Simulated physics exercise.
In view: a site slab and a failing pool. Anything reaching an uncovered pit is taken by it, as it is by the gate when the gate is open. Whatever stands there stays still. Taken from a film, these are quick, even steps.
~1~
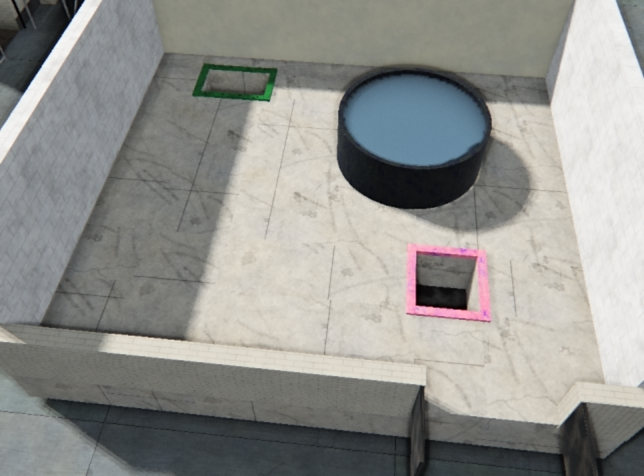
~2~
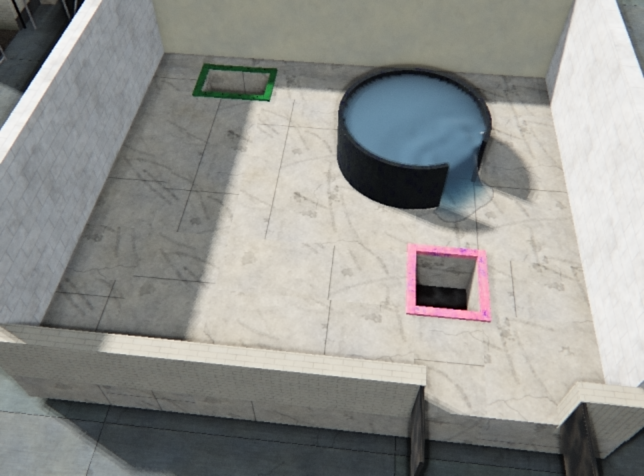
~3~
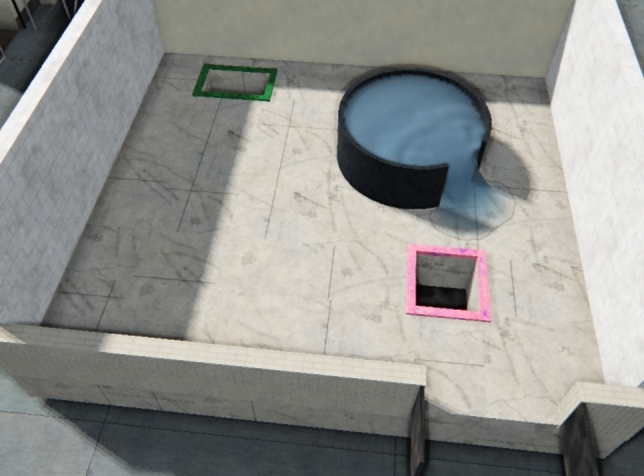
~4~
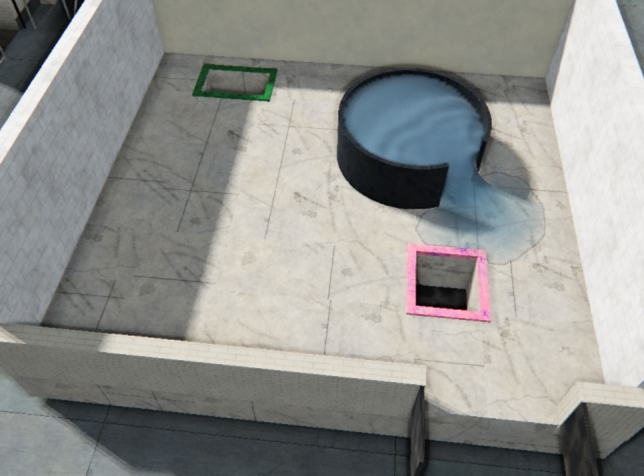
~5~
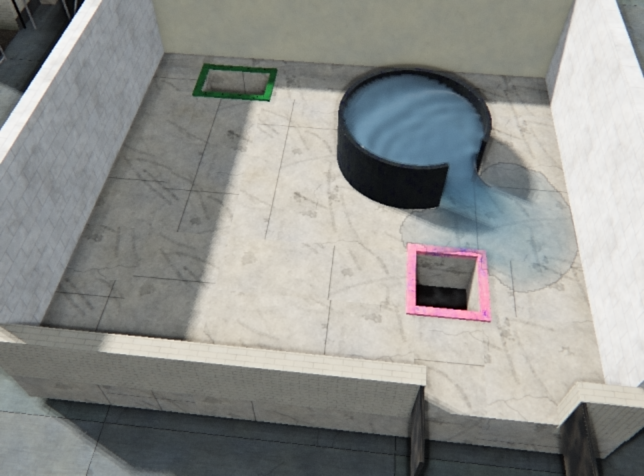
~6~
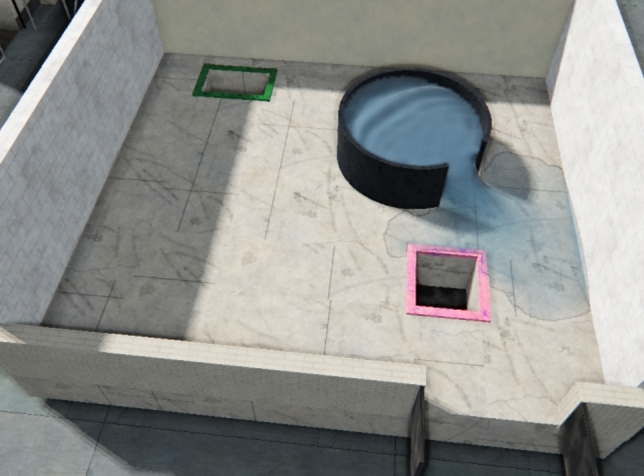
A round dark pool opens at its lower right side, and water spreads across the slab.
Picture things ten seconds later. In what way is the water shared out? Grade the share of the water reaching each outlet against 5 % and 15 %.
By my reckoning the gate goes over 15 %, the green pit stays under 5 %, the pink pit lands between 5 and 15 %.
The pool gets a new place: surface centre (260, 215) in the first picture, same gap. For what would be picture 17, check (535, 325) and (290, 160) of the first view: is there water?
Soaked, untouched.
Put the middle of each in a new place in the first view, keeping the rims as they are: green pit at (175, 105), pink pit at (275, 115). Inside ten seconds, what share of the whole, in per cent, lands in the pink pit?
Pink: 0 %.
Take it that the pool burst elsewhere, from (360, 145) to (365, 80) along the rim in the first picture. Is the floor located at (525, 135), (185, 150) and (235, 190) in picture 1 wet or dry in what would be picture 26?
First spot spared, second spot submerged, third spot submerged.
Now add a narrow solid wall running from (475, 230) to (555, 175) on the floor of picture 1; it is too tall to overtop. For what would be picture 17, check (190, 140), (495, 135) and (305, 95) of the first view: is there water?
Going spot by spot: High and dry, then drenched, then high and dry.
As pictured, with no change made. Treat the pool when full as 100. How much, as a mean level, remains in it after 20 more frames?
Somewhere near 46 %, give or take.
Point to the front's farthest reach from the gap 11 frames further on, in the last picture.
I'd point to (611, 411).
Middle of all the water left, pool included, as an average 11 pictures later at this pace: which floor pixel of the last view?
That puts it at around (451, 196).
A moment on, water covers 15 % of the floor; the gate 0 %, the green pit 0 %, the pink pit 3 %.
Next, water covers 20 % of the floor; the gate 2 %, the green pit 0 %, the pink pit 5 %.
Then, water covers 35 % of the floor; the gate 9 %, the green pit 0 %, the pink pit 7 %.
Later, water covers 60 % of the floor; the gate 21 %, the green pit 0 %, the pink pit 10 %.
In the end, water covers 80 % of the floor; the gate 31 %, the green pit 0 %, the pink pit 11 %.
